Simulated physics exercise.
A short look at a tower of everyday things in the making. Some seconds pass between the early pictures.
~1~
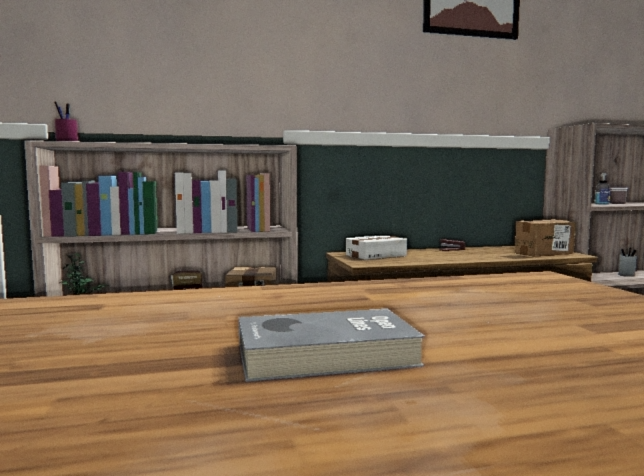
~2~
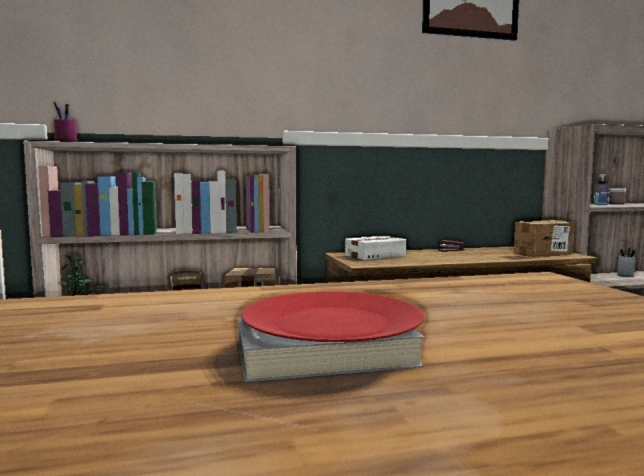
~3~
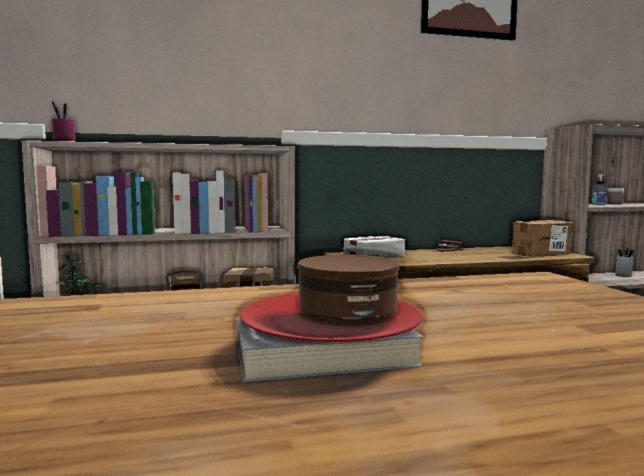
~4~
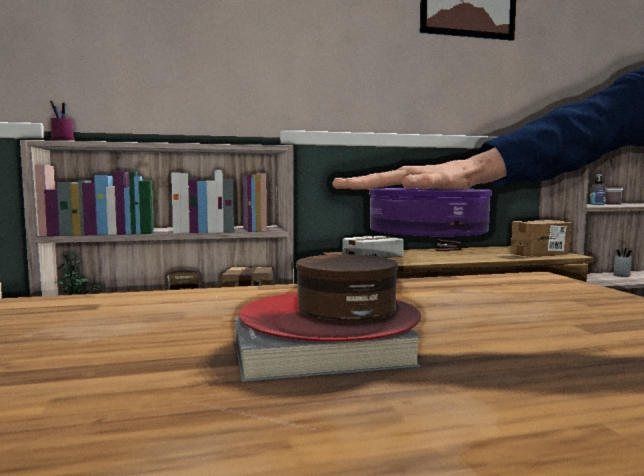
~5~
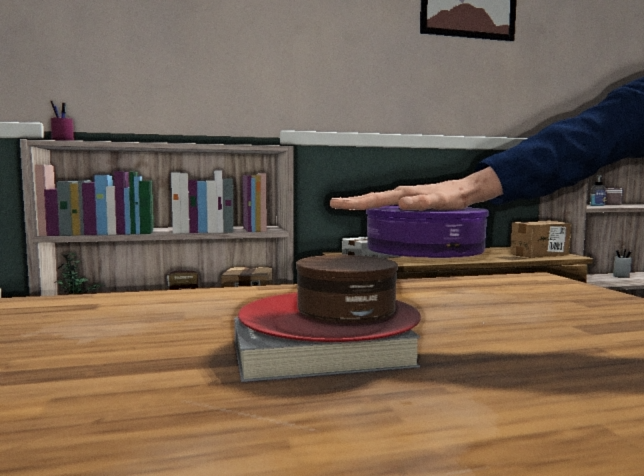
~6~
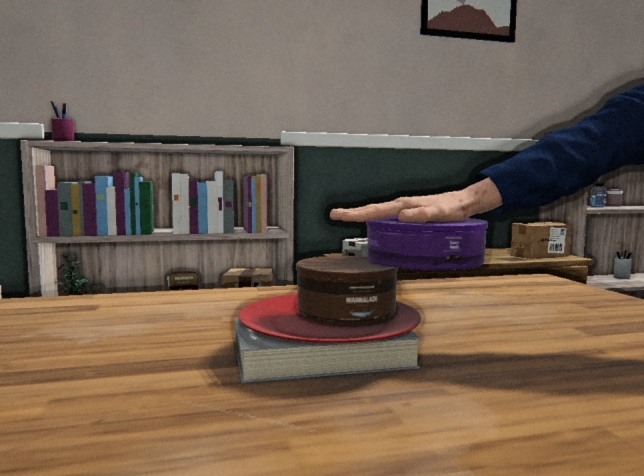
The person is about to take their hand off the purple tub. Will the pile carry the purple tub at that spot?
As it turns out, it comes apart.
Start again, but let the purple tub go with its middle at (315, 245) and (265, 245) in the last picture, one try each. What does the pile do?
First, it stays up; second, it loses its balance.
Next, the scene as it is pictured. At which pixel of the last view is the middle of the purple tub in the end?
Near (429, 288).
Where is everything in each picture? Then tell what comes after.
In the first frame, the last thing is not in view yet.
In the second frame, the last thing is not in view yet; red plate (332, 317).
In the third frame, the last thing is not in view yet; grey book (324, 341).
In the fourth frame, on its way; purple tub (429, 210); brown tub (347, 286).
In the fifth frame, on its way; purple tub (425, 229).
In the sixth frame, in place under the hand; purple tub (425, 240); grey book (322, 342).
Then, 0.30 s on from there, purple tub now fallen.
Then, 1.60 s on from there, nothing new.
In the end, fallen, purple tub; the other 3 unmoved. At the end, from the last picture's camera, purple tub near (429, 288). The pile gives way.
